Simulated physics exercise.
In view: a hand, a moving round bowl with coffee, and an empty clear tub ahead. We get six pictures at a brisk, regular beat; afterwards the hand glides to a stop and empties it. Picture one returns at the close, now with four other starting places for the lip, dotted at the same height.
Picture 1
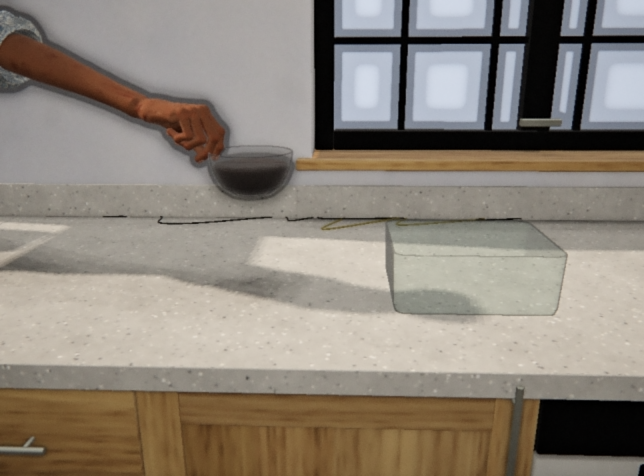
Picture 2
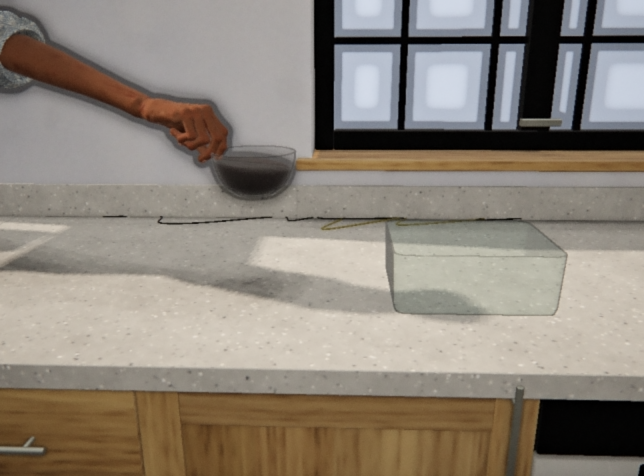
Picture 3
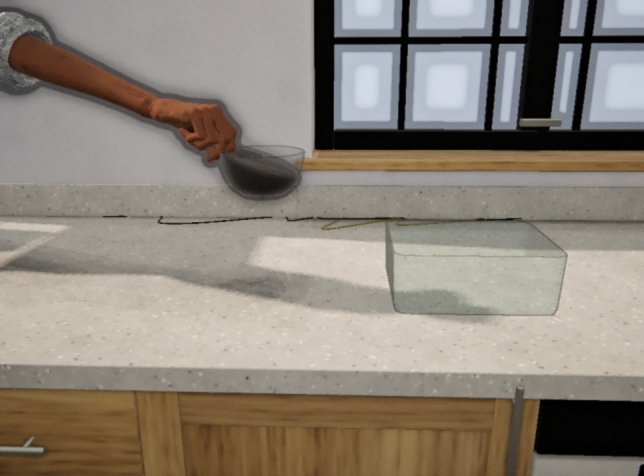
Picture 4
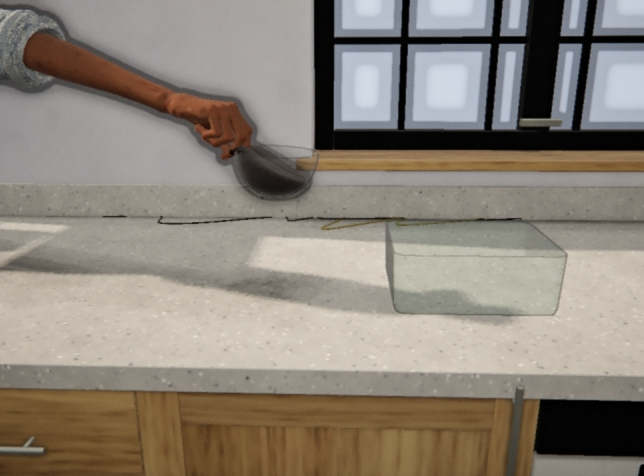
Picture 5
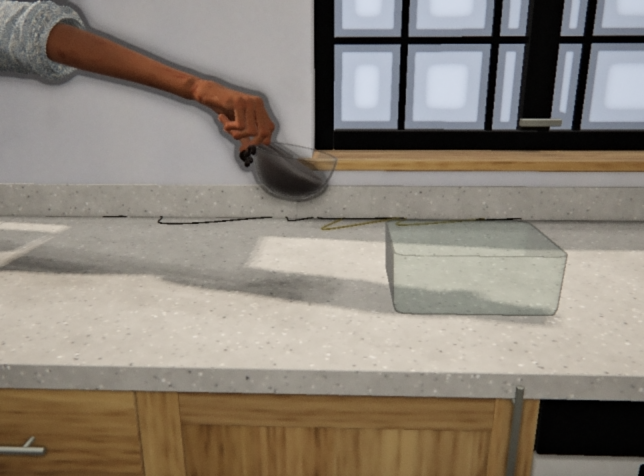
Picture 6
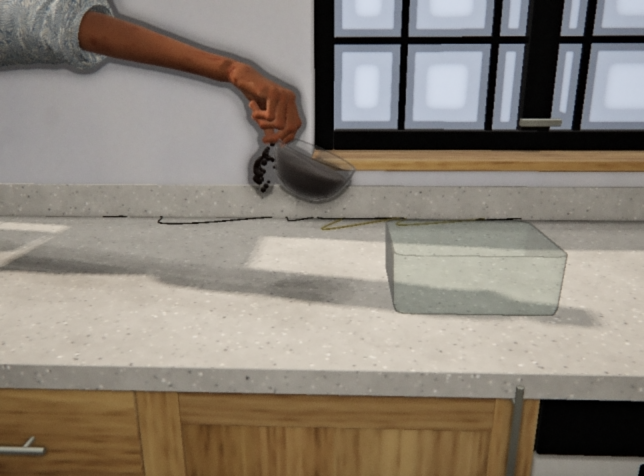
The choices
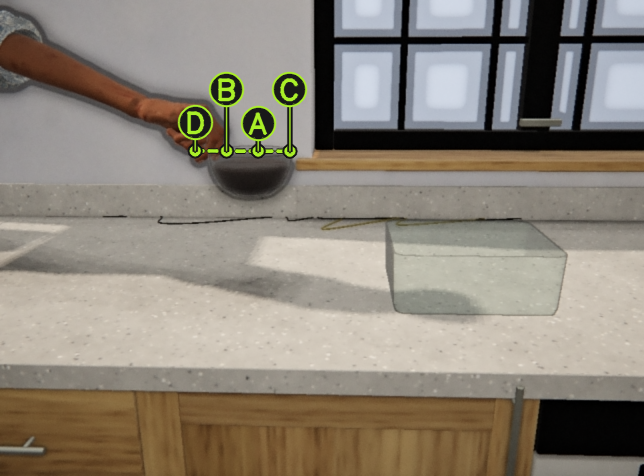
The clip opens with a hand at the left holding a clear round bowl of dark coffee above a speckled counter, where an empty clear tub sits. The arm carries the bowl a short way right, and it tilts gradually as dark coffee slips over the rim beside the hand.
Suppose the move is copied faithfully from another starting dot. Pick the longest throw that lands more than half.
The limit is A.
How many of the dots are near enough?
Two.
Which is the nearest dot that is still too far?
That is dot B.
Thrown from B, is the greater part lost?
Yes, it does.
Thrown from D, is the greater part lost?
Yes, that goes wrong.
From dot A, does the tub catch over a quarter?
Yes, clearly.
On the marked copy, A at (258, 151); B at (226, 151); C at (289, 151); D at (195, 150).
Choosing A, about 63 % lands in the tub, 29 % falls short and 7 % goes beside or beyond.
Choosing B, about 30 % lands in the tub, 64 % falls short and 6 % goes beside or beyond.
Choosing C, about 78 % lands in the tub, 11 % falls short and 11 % goes beside or beyond.
Choosing D, about 0 % lands in the tub, 98 % falls short.
